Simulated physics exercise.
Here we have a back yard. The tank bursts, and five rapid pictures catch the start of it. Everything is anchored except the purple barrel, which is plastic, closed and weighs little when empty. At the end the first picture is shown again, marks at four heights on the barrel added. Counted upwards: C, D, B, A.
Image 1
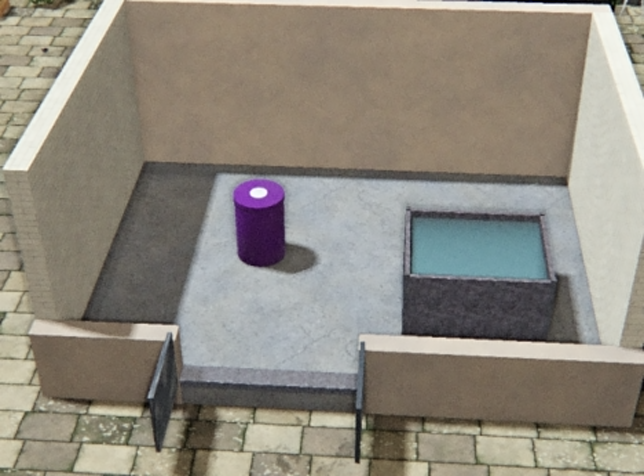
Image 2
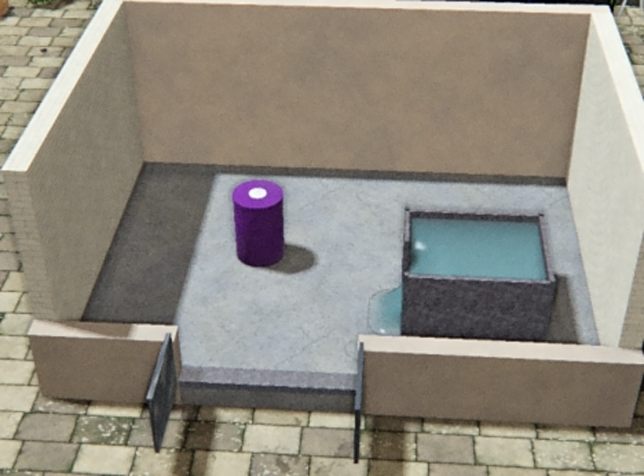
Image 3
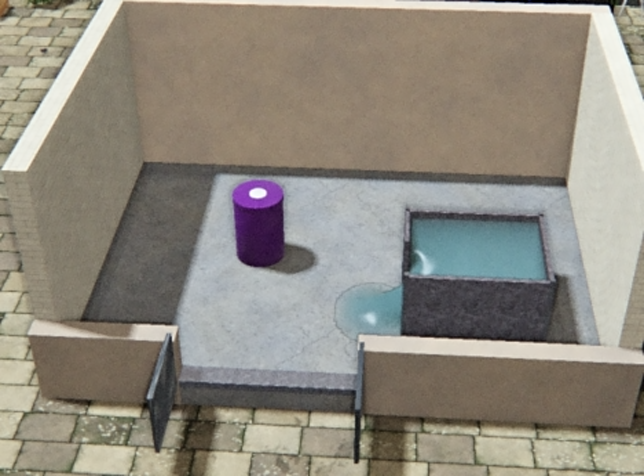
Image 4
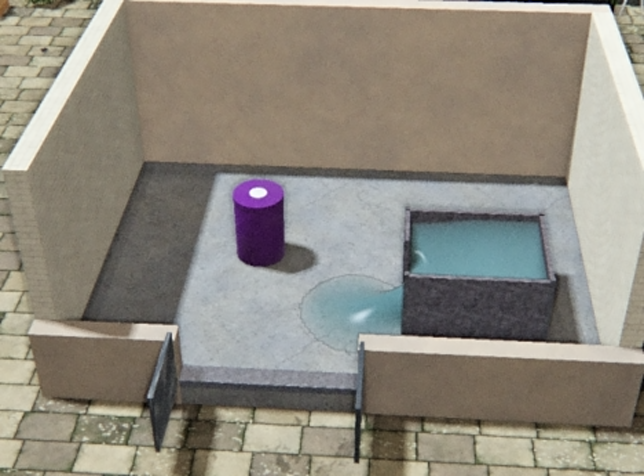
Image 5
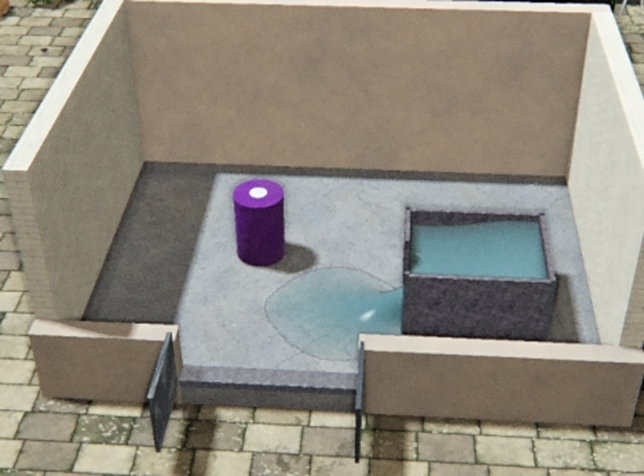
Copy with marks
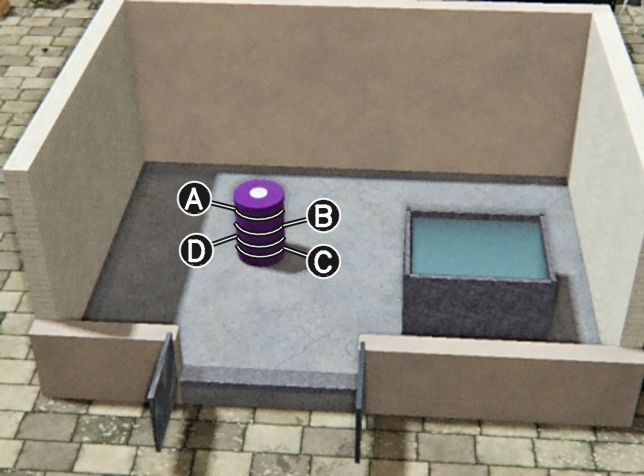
Water flowing from the left side of a full tank, spreading leftward in a widening puddle across a walled yard towards a purple barrel.
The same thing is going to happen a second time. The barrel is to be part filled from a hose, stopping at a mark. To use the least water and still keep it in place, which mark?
C.
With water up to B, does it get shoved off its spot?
No, that is safe.
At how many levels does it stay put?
All four.
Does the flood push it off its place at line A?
No.
On the marked copy, A at (256, 219); B at (257, 234); C at (258, 256); D at (258, 246); from the bottom up C, D, B, A.
Choosing A, it does not move.
Choosing B, it does not move.
Choosing C, it does not move.
Choosing D, it does not move.
